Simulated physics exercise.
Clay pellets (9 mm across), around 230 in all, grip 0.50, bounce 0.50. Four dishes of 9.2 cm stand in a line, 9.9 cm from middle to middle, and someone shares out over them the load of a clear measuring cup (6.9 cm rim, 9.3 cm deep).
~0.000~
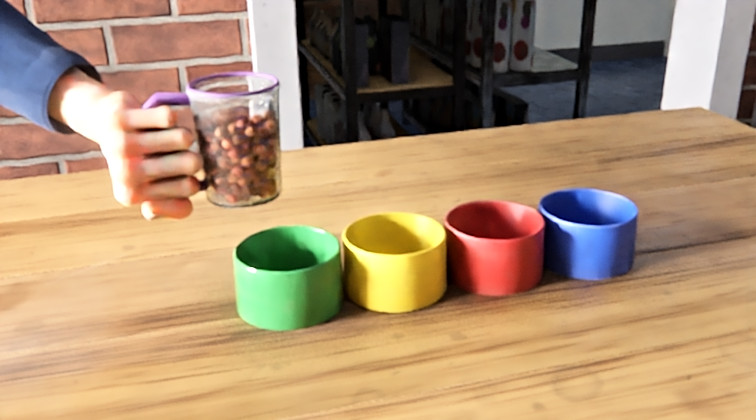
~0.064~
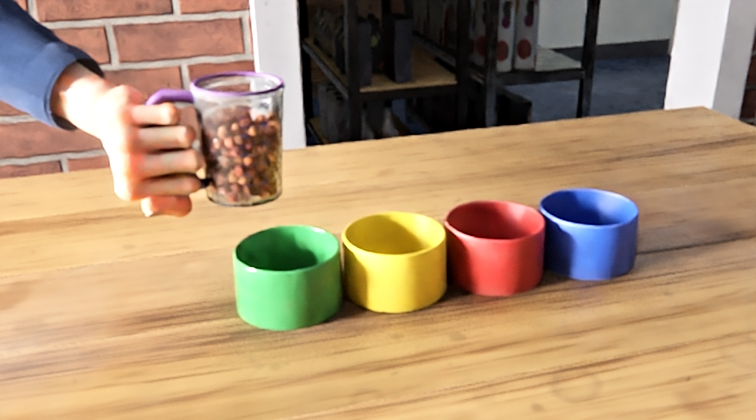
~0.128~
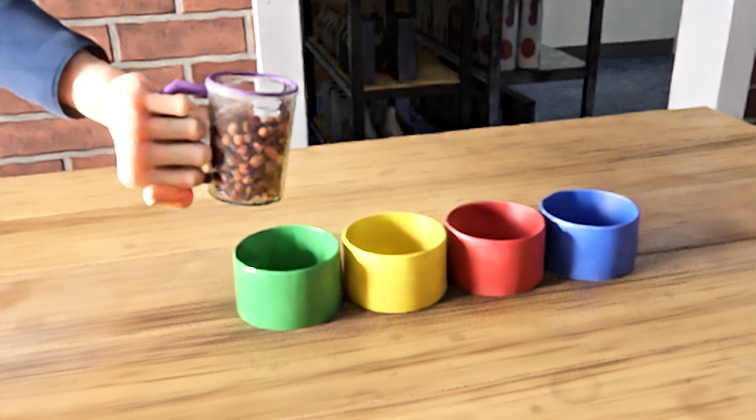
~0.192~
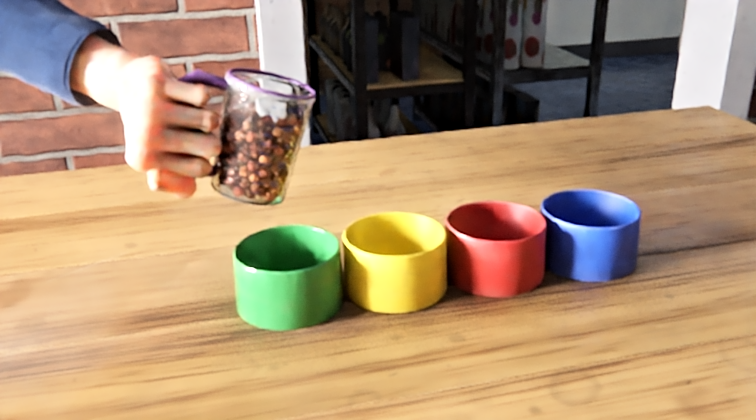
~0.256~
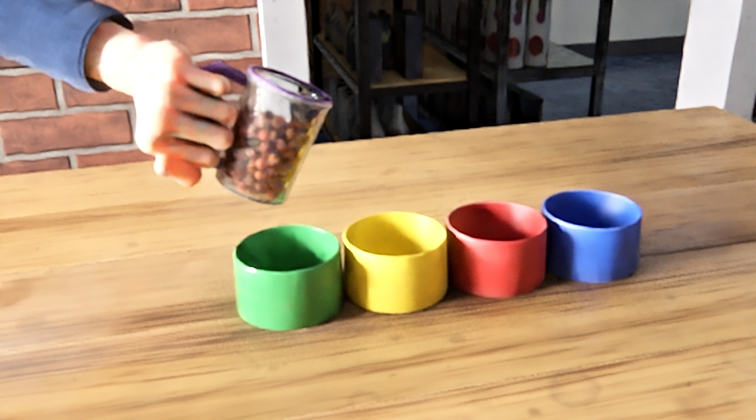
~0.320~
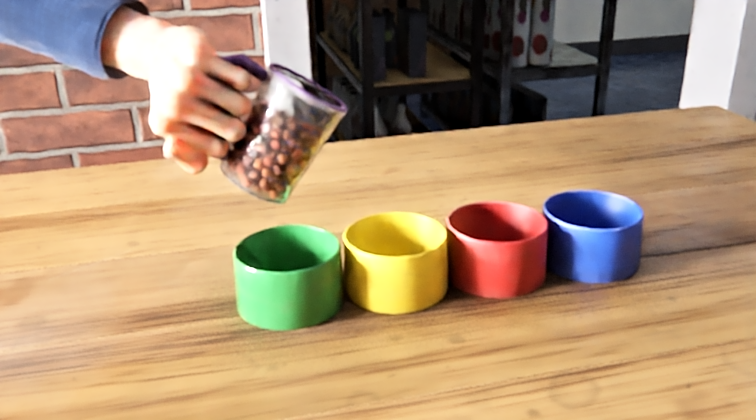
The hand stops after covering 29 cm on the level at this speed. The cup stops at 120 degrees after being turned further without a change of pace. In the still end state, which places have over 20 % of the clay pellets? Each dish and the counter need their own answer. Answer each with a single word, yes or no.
Red yes, blue no, green no, yellow no, counter no.
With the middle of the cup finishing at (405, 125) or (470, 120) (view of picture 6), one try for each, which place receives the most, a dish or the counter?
Red; red.
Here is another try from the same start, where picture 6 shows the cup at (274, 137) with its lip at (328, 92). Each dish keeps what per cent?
Per cent kept: Red 50, blue 30, green 0, yellow 0.
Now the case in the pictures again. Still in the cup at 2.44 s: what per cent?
About 0 per cent.
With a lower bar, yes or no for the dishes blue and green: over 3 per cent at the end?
Blue no; green no.
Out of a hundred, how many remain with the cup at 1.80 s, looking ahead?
0 per cent.
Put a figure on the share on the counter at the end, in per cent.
Some 5 in a hundred.
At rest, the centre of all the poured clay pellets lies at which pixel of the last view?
When it all comes to rest, the middle is near (499, 254).
After 1.21 s, tilt 120 degrees; cup holds 25 %, red 55 %, yellow 5 %.
After 1.80 s, tilt 120 degrees; cup holds 0 %, red 90 %, yellow 5 %.
After 2.44 s, tilt 120 degrees; cup holds 0 %, red 90 %, yellow 5 %.
At rest (2.7 s), red 90 %, blue 0 %, green 0 %, yellow 5 %, counter 5 %.
